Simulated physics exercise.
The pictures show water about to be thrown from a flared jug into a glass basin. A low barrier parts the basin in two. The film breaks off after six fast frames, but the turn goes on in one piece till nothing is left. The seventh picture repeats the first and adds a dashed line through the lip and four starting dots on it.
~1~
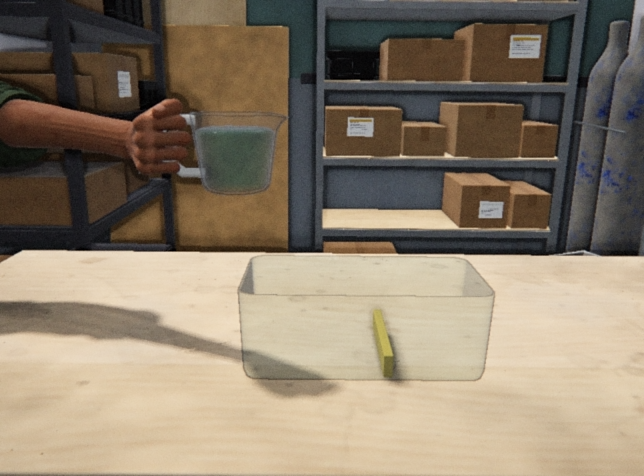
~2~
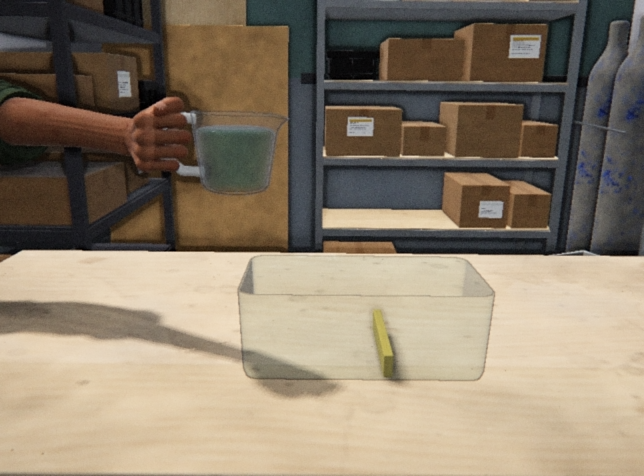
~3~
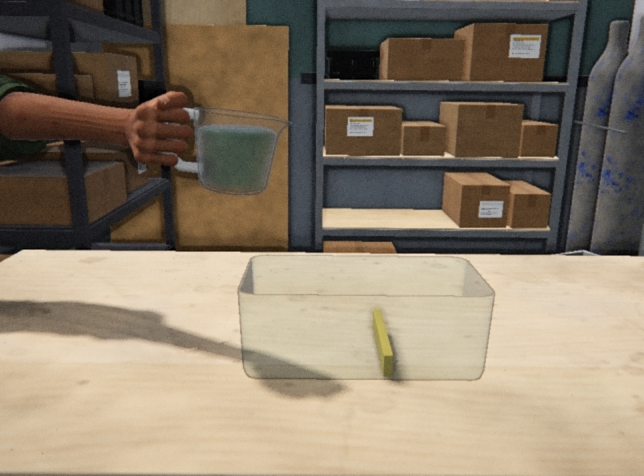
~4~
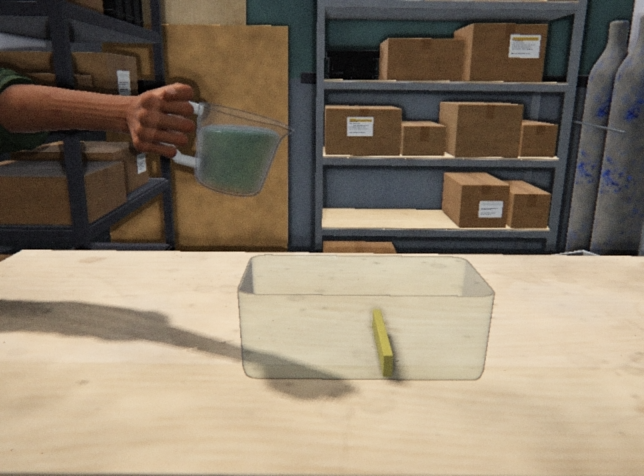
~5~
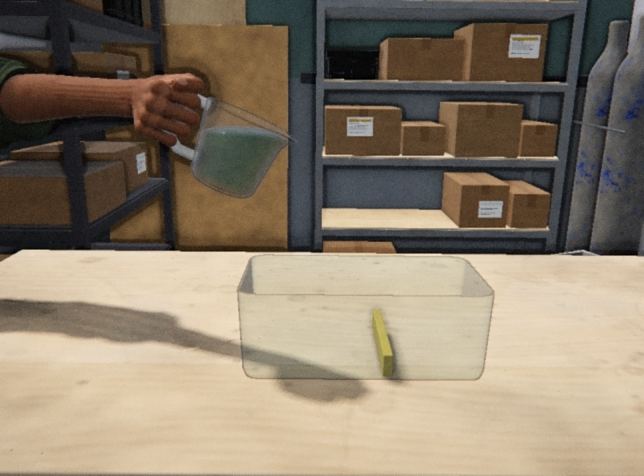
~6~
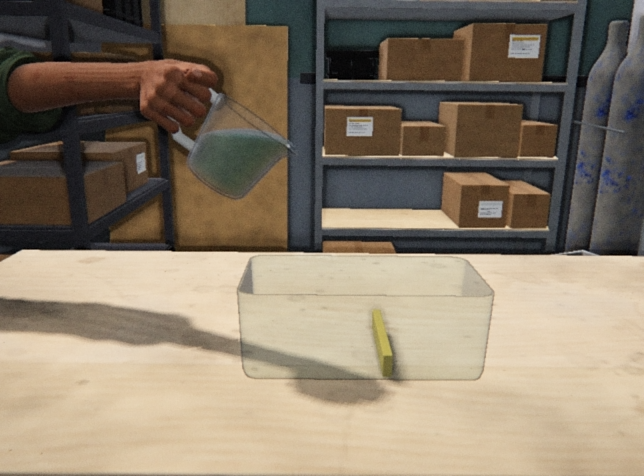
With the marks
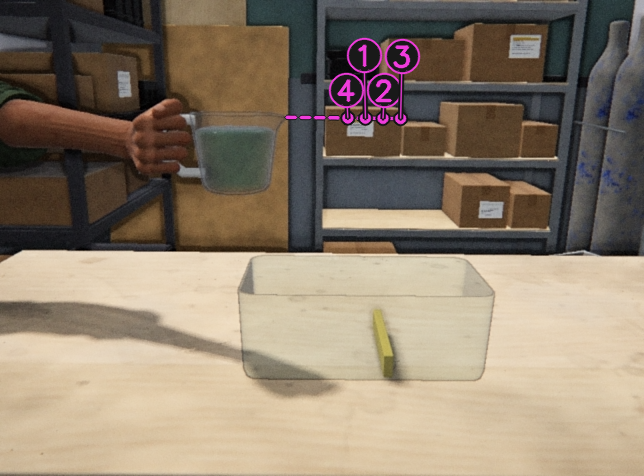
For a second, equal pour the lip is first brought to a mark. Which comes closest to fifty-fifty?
4.
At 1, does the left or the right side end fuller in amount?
The right one.
On the marked copy, 1 at (365, 118); 2 at (383, 118); 3 at (400, 118); 4 at (347, 118).
For spot 1, about 25 % ends left of the wall and 72 % right of it; 3 % is lost outside.
For spot 2, about 14 % ends left of the wall and 83 % right of it; 3 % is lost outside.
For spot 3, about 24 % ends left of the wall and 71 % right of it; 5 % is lost outside.
For spot 4, about 51 % ends left of the wall and 47 % right of it.
